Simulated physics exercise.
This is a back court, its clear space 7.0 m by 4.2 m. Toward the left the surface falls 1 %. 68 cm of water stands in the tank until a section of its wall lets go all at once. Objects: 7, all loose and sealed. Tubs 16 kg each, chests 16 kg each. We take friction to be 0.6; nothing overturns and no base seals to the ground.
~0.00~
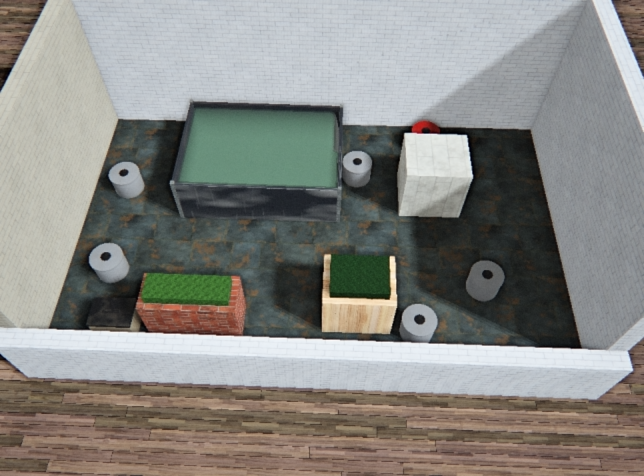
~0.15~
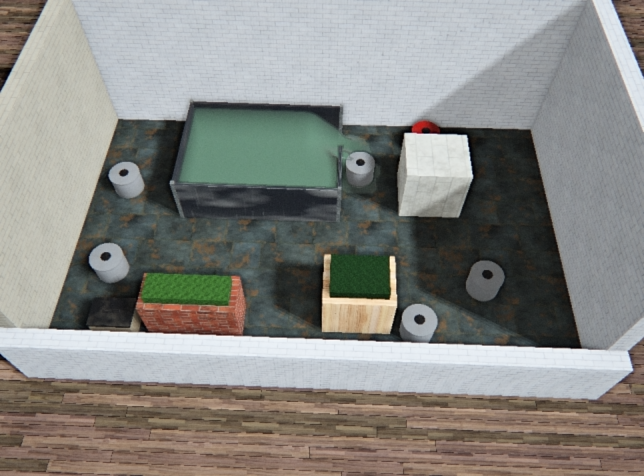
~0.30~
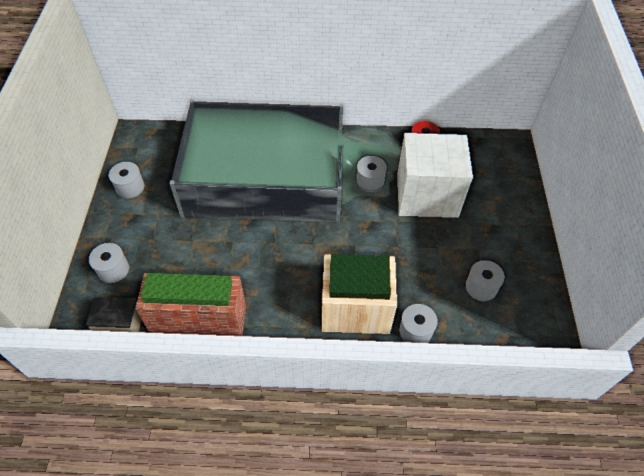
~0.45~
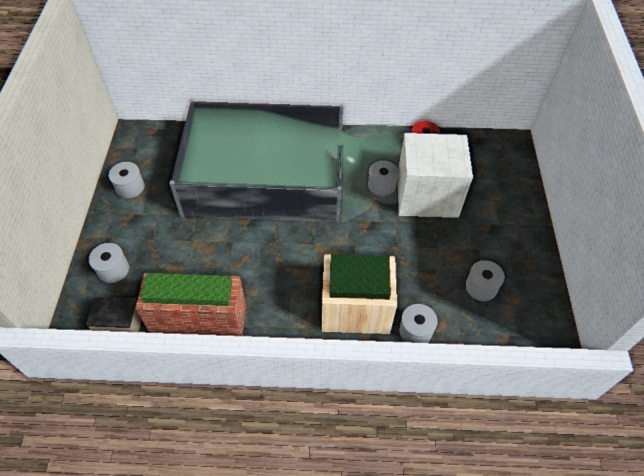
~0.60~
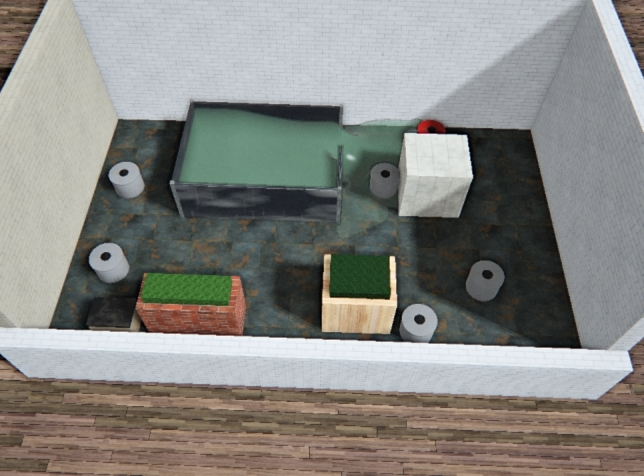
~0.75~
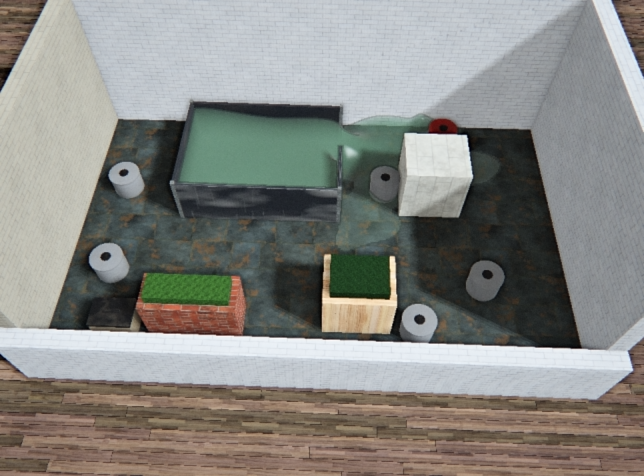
Green water pours from a large tank, pushing a gray tub and then a red one right.
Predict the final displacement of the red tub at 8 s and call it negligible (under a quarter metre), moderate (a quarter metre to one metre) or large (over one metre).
Large.
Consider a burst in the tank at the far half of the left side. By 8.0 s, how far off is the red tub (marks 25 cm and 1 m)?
The red tub remains where it was.
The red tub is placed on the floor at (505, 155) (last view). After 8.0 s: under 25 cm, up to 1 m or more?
By that time it is swept a long way.
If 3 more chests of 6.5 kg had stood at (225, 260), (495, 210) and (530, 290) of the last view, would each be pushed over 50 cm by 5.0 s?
Order as asked - not as far, farther, farther.
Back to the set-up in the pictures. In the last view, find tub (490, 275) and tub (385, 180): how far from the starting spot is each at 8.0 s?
Lab note - net shifts in turn: 80 cm; 80 cm.
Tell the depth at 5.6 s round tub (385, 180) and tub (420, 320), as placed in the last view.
Close to 4 and 14 centimetres.
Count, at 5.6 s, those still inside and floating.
Just then, the number is 1.
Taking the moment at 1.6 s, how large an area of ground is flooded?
About 10.0 m2.
After 1.6 s the red tub is near (530, 132), 1.6 m from its start, afloat; 1 afloat.
After 3.6 s the red tub is near (453, 257), 2.4 m from its start, aground; 0 afloat.
After 5.6 s the red tub is near (448, 237), 2.1 m from its start, aground; 1 afloat.
After 8.0 s the red tub is near (493, 243), 2.3 m from its start, aground; 2 afloat.
